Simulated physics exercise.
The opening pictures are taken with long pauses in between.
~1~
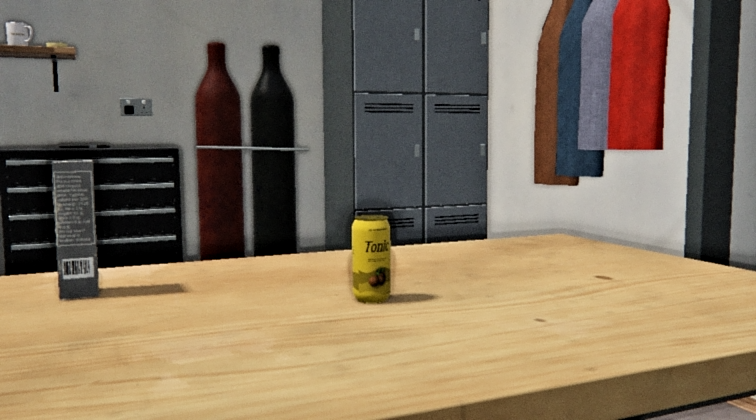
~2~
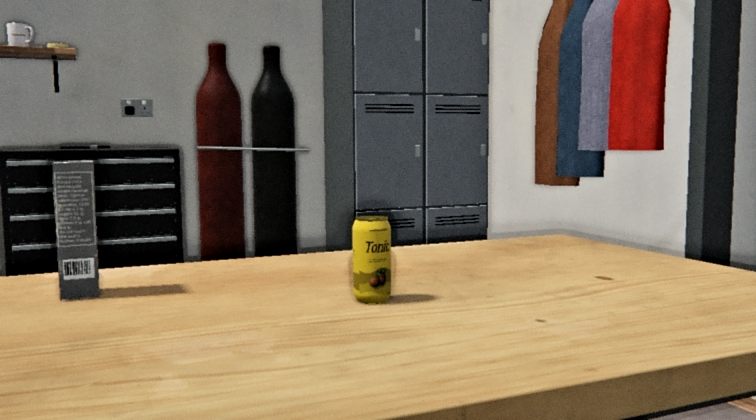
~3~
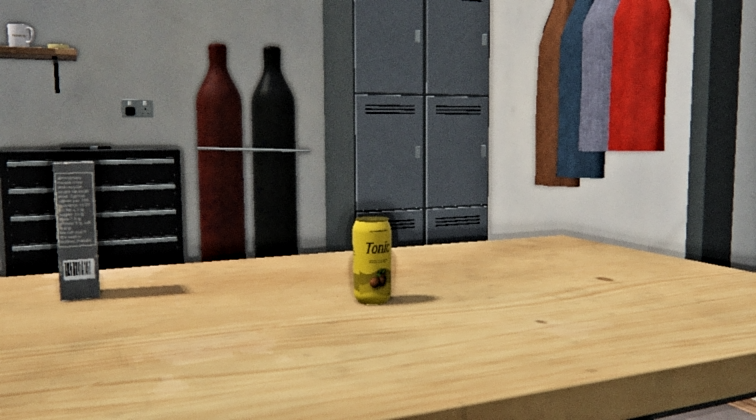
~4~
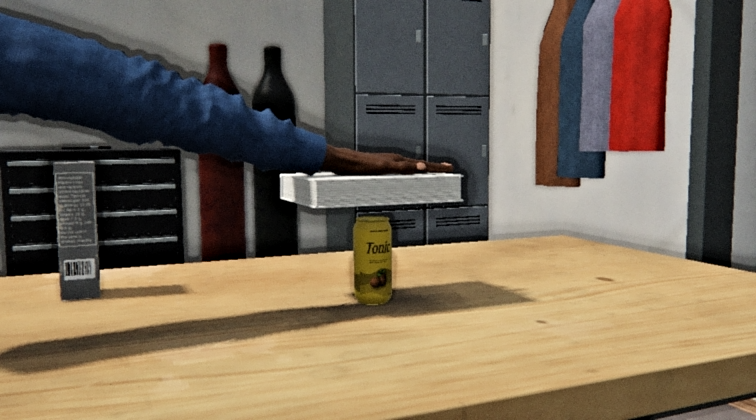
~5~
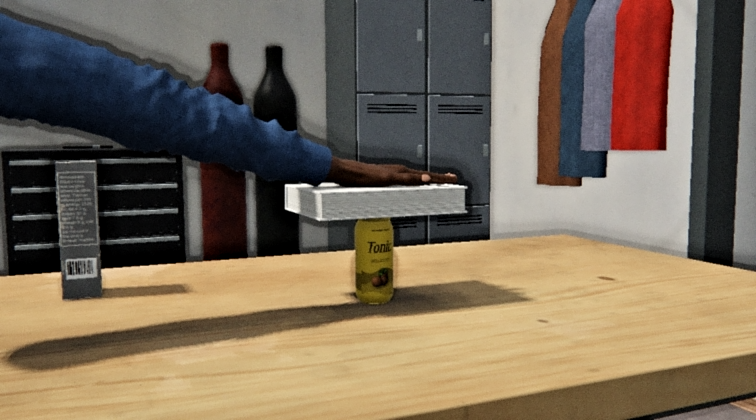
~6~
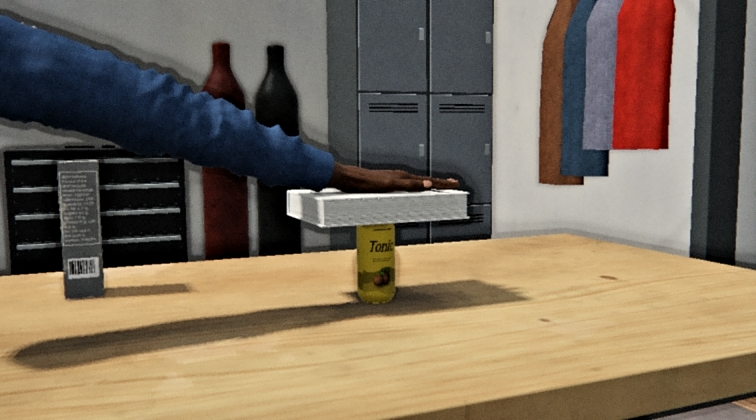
In a room with lockers and hanging clothes, a yellow can and a grey carton stood still on a wooden table, then a blue-sleeved arm lowered a white book onto the can, keeping hold.
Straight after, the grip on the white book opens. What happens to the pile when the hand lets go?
I reckon it sits tight.
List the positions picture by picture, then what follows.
In the first picture, the last thing is not in view yet; grey carton (76, 228).
In the second picture, the last thing is not in view yet; grey carton (77, 229).
In the third picture, the last thing is not in view yet; grey carton (77, 229).
In the fourth picture, on its way; white book (369, 187); grey carton (77, 229).
In the fifth picture, on its way; white book (374, 198); grey carton (79, 229).
In the sixth picture, set down, still held; white book (376, 204); grey carton (81, 228).
Then, 0.50 s on from there, no change.
Then, 1.30 s on from there, white book resting near (376, 205).
In the end, all 3 unmoved. At the end, from the last picture's camera, white book near (376, 205). The pile stays up.
